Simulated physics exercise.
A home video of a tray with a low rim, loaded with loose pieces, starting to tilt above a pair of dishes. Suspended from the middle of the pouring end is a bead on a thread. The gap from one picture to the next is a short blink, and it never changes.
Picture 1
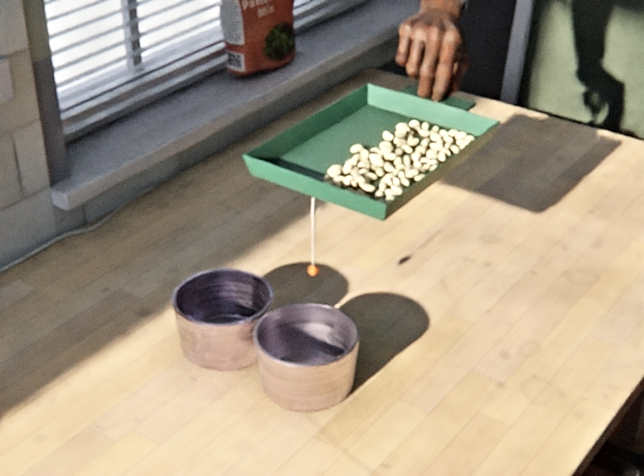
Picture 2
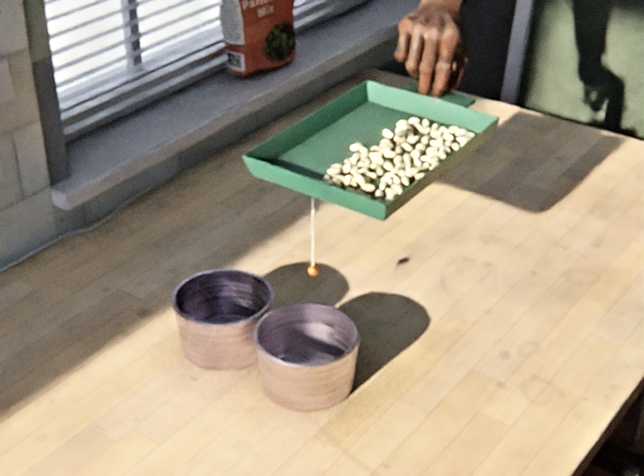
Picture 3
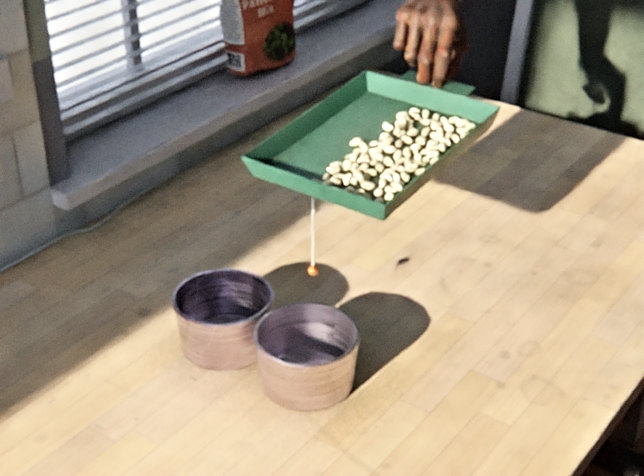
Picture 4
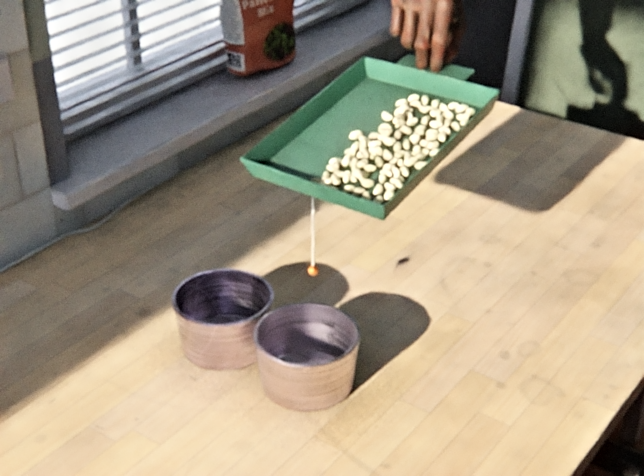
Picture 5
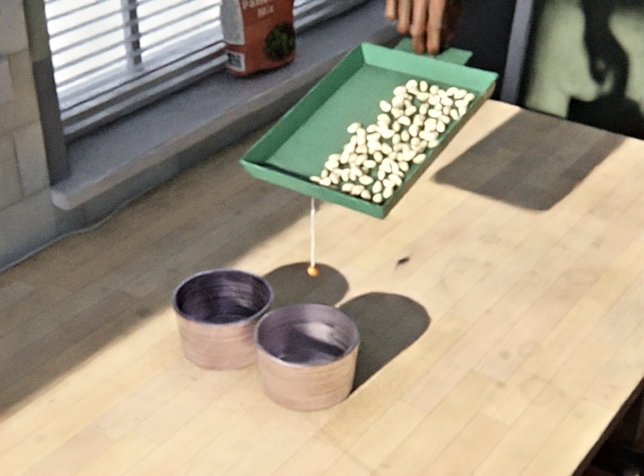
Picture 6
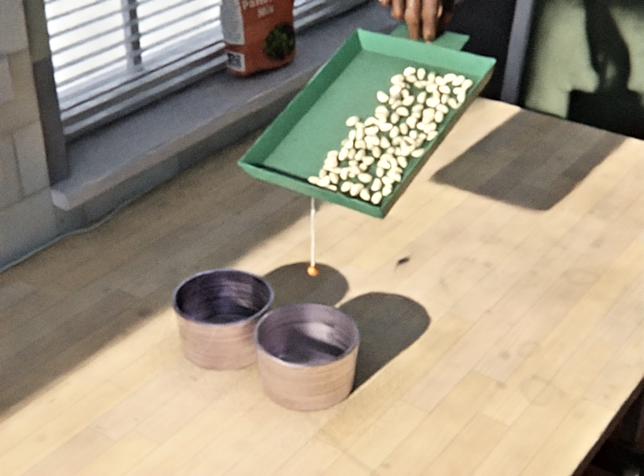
A sunlit wooden table beside a window with blinds is seen from above at an angle by a still camera. A dark hand holds a green low-rimmed tray of white beans at upper right, above two brownish dishes with dark insides, an orange bead hanging on a thread from its near end. The hand slowly raises the far end, tilting the tray toward the dishes, while the beans remain on it.
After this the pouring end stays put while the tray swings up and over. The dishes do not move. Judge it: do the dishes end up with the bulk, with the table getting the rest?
Looks like the dishes end up with the bulk of it in the end.
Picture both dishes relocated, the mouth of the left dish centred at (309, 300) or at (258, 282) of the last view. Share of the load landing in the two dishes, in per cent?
Trial 1 around 40 percent, trial 2 around 90 percent.
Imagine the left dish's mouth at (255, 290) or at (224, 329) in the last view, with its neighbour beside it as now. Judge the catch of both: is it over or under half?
The first place gets the greater share, the second a lesser share.
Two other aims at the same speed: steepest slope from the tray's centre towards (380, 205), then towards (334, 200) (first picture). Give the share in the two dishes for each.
Well, 10 percent for one and then 60 percent for the other.
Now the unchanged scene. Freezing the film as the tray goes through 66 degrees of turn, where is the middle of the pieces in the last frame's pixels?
In the last view, the load is centred close to (325, 170).
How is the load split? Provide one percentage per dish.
For the left dish 50 %, for the right dish 40 %.
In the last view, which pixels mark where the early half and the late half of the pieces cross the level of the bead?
First near (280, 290), later near (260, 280).
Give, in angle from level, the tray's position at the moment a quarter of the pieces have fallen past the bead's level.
Roughly 110 degrees of turn.
Just after the last frame, tray tipped steeply; every one on the tray.
A moment on, tray tipped past a quarter turn; roughly half on the tray; about a tenth in the right dish; about a tenth in the left dish; just a few outside both; roughly a third in the air.
Further on, tray tipped past a quarter turn; roughly a third in the right dish; roughly half in the left dish; about a tenth outside both.
When it is over, tray tipped past a quarter turn; roughly a third in the right dish; roughly half in the left dish; about a tenth outside both.
